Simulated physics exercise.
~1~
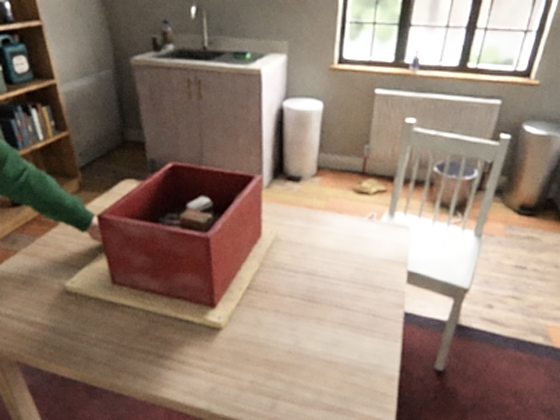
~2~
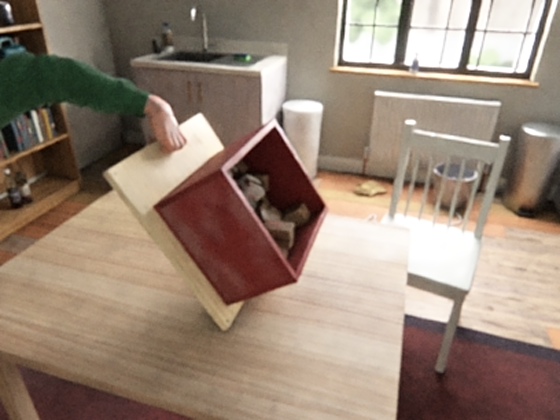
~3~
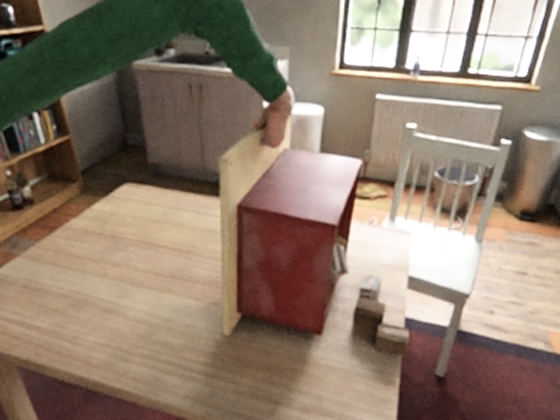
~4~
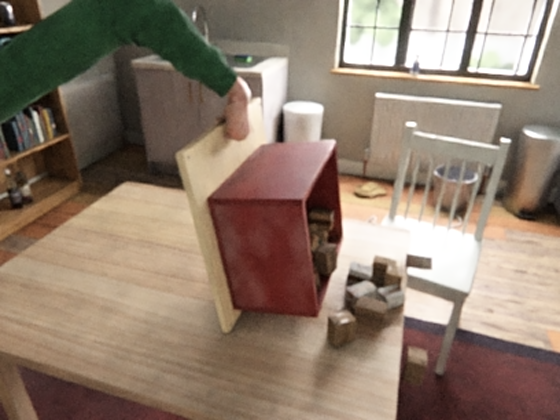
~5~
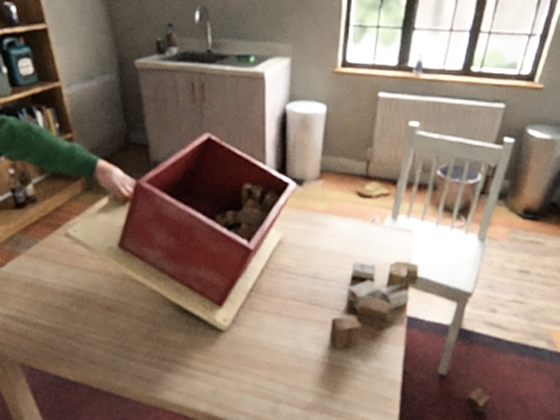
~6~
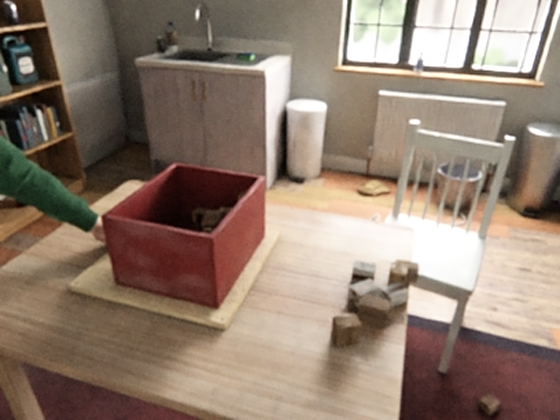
Green-sleeved arm tilting a board with a red box to the right, spilling some small blocks, then lowering it flat again.
